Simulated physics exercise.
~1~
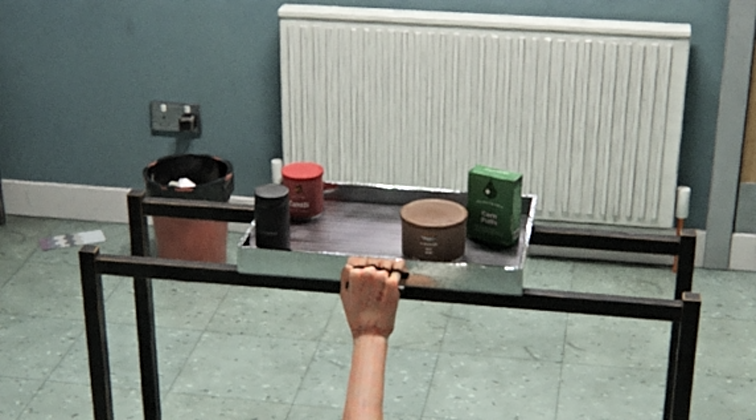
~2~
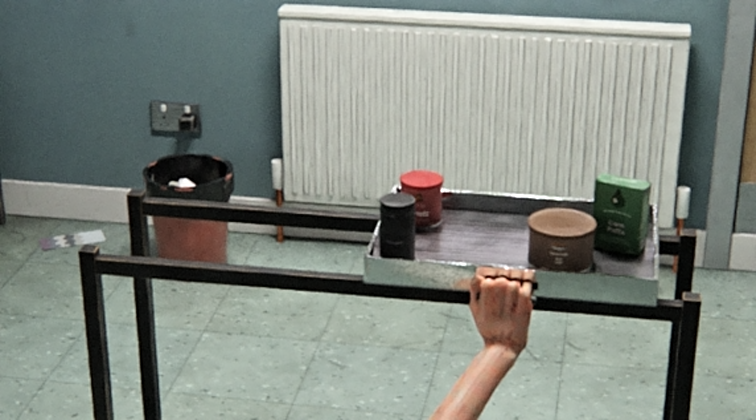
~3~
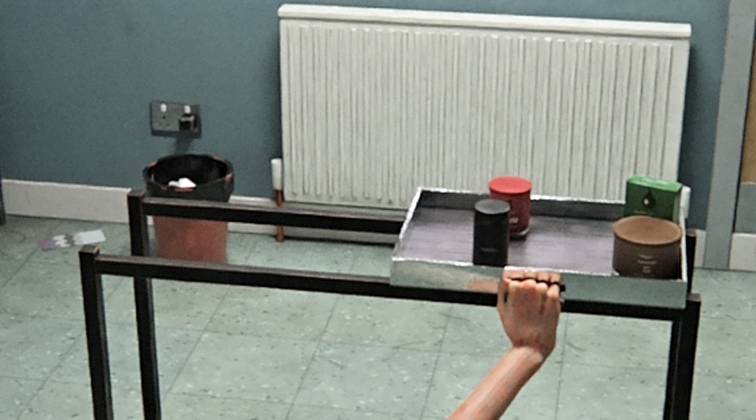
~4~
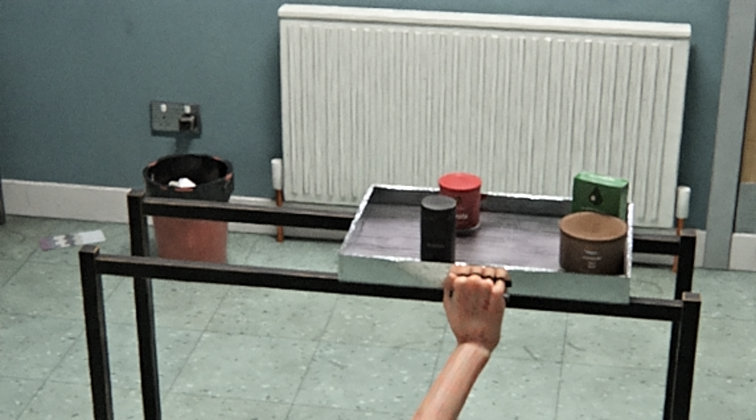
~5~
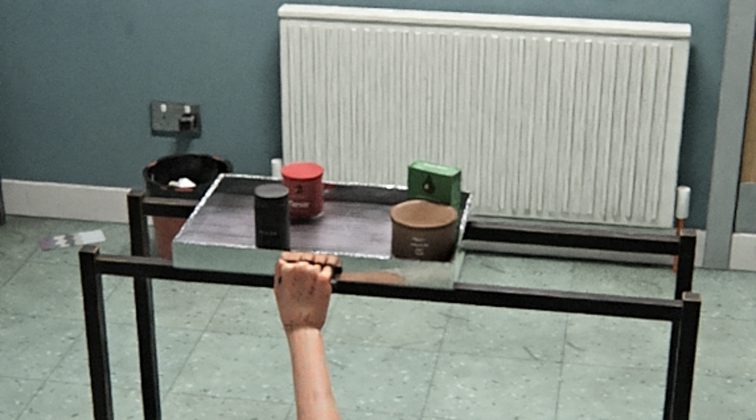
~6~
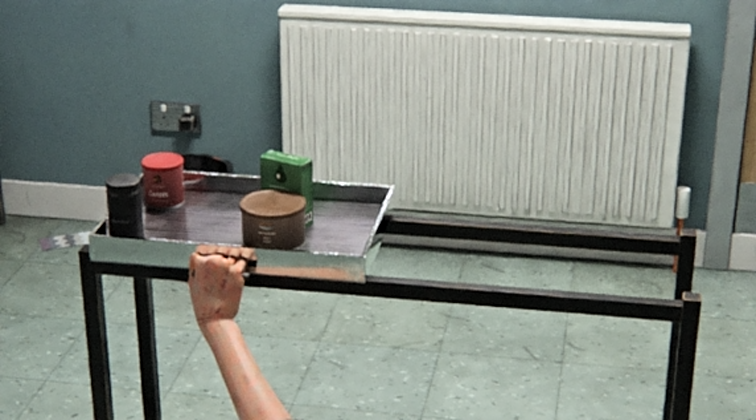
To begin with, a hand grips the front of a shallow, railed tray on a black frame before a white radiator, with a black jar, red tin, brown tub and green packet standing on it. The hand moves the tray right, its load riding along. Near the right end, the jar, tin and tub shift rightward across the tray, the tub ending up in front of the packet. The hand then draws the tray back left, all the way to the far end, where the items slide leftward. Everything stays upright, the packet finishing behind the tub, clearly left of its original place on the tray.
